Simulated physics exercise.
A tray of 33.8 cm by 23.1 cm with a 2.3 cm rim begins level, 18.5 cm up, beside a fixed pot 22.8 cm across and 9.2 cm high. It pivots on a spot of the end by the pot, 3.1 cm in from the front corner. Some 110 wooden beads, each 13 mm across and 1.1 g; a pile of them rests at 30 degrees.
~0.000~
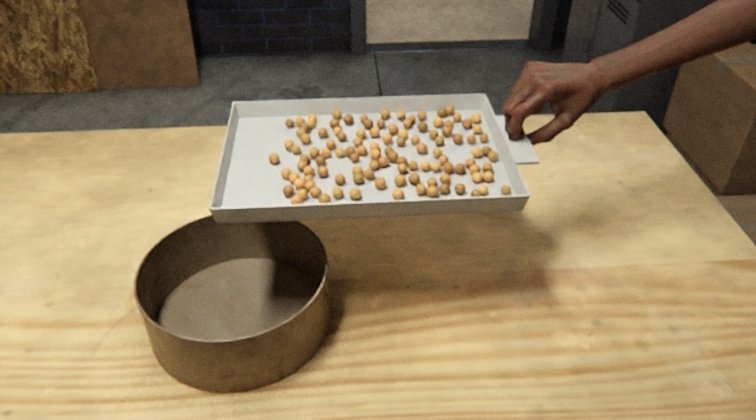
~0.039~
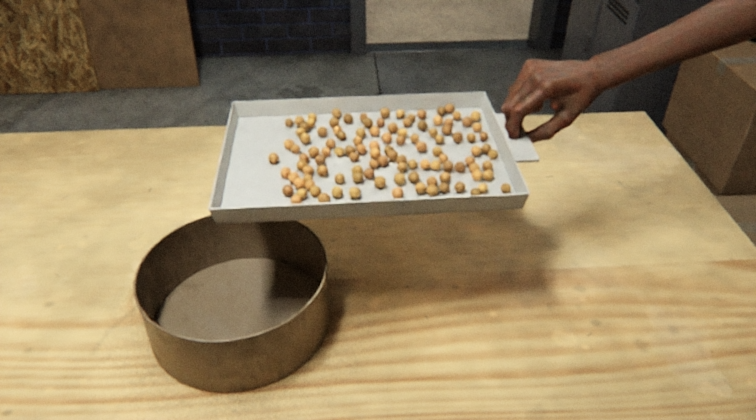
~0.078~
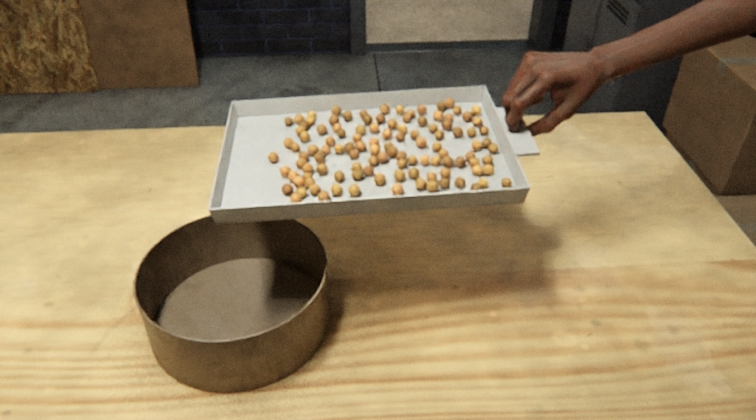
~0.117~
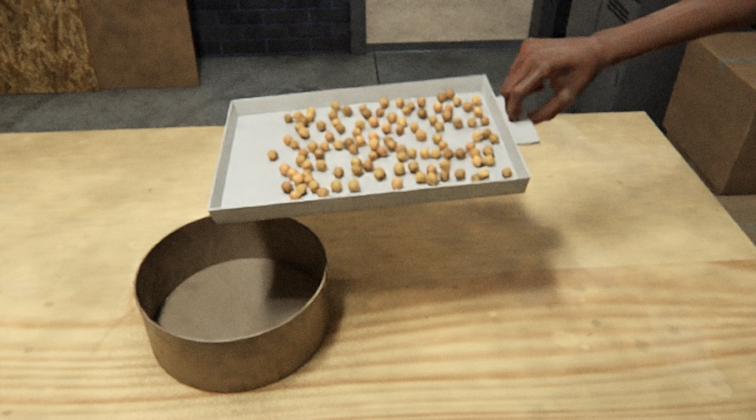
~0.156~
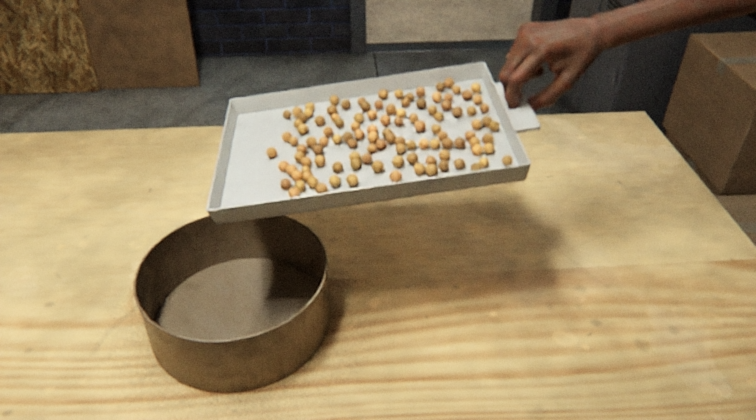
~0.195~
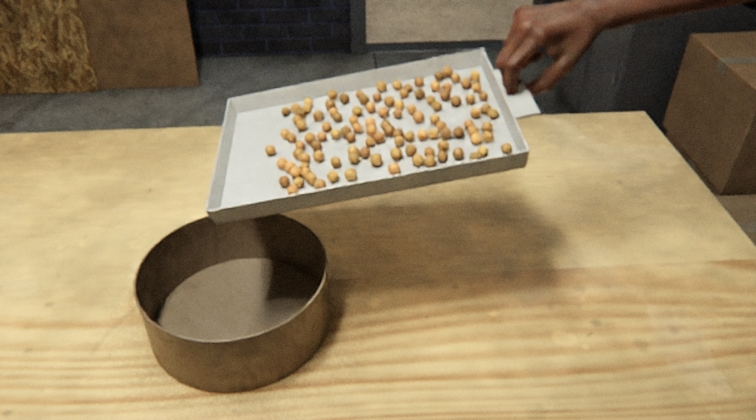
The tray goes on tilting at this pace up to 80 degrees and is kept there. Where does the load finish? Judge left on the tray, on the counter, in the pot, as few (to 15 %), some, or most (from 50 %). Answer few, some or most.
Left on the tray: Most; on the counter: Few; in the pot: Some.
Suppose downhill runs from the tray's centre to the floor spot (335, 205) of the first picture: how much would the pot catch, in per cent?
About 10 per cent.
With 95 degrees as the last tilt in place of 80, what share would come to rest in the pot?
Then about 80 per cent.
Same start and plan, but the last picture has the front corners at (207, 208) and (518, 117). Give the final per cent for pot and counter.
Pot 25, counter 40.
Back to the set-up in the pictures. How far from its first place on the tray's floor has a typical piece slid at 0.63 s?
Some 14 cm.
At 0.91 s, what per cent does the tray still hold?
Roughly 85 per cent.
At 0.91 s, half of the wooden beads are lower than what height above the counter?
About 22 cm.
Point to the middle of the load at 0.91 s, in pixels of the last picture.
Around (212, 164).
After 0.63 s, tilt 44 degrees; the tray holds 100 %, the pot 0 %.
After 0.91 s, tilt 66 degrees; the tray holds 85 %, the pot 5 %.
After 1.30 s, tilt 80 degrees; the tray holds 70 %, the pot 20 %.
At rest (2.9 s), tray 60 %, counter 5 %, pot 35 %.
